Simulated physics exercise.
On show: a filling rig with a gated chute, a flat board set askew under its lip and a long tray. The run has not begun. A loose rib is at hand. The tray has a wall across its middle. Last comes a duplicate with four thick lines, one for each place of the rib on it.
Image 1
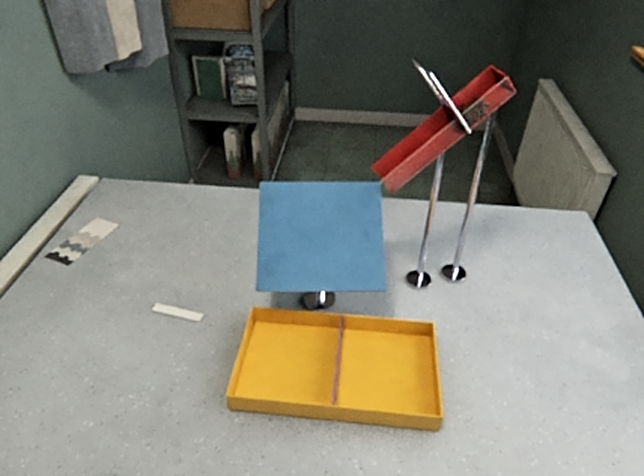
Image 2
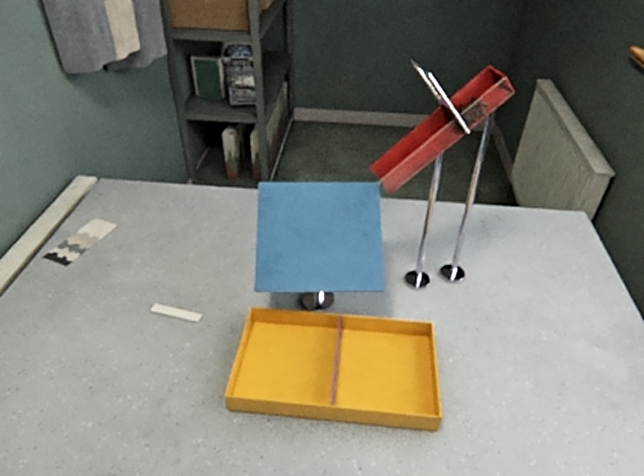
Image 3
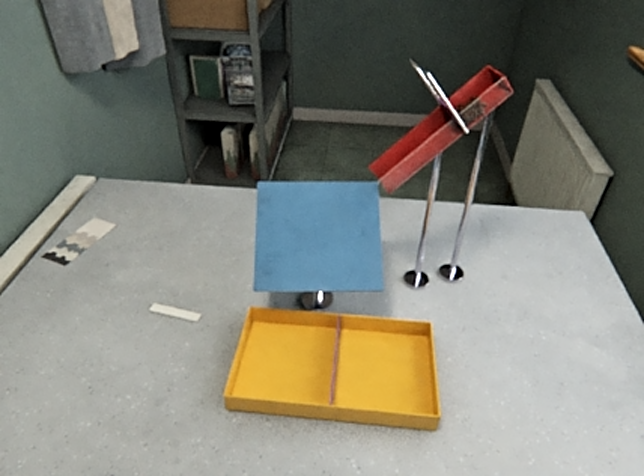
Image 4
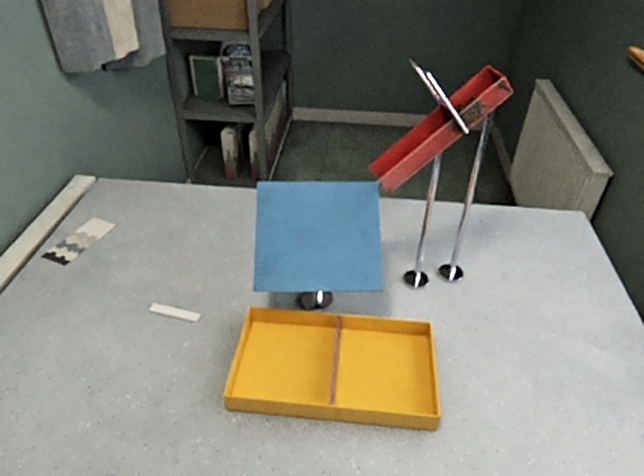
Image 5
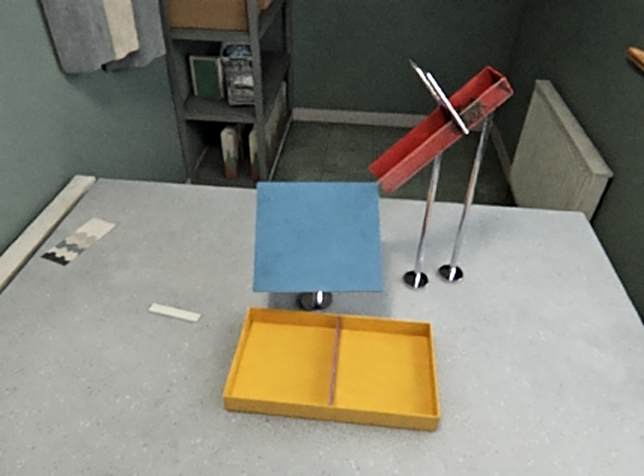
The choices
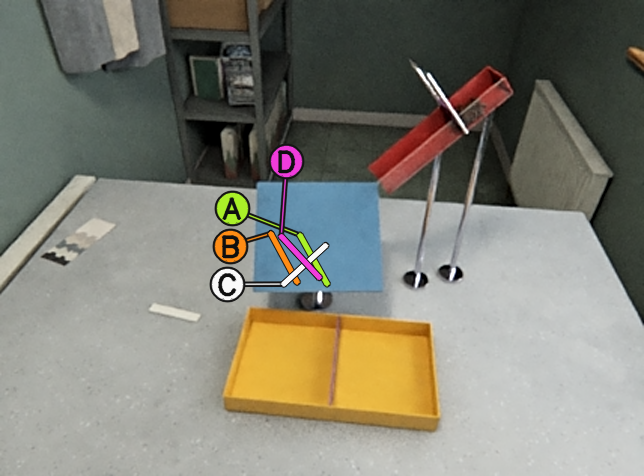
To begin with, a red chute on two metal legs slants down toward a tilted blue board, with a yellow tray divided by a middle wall in front of it on a gray table. Nothing visibly moves after that, apart from a very slight shift of the whole view.
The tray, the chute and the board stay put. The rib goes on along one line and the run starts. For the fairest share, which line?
Take D.
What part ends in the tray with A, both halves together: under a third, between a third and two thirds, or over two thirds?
Over two thirds.
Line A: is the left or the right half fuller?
Right.
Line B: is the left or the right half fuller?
The left half.
On the marked copy, line A from (299, 235) to (327, 283); line B from (270, 233) to (297, 282); line C from (325, 245) to (283, 284); line D from (281, 236) to (319, 277).
For line A, of what is caught, a small share in the left half, the bulk in the right.
For line B, of what is caught, all but a few in the left half, a small share in the right.
For line C, of what is caught, the bulk in the left half, a small share in the right.
For line D, of what is caught, close to a third in the left half, close to two thirds in the right.
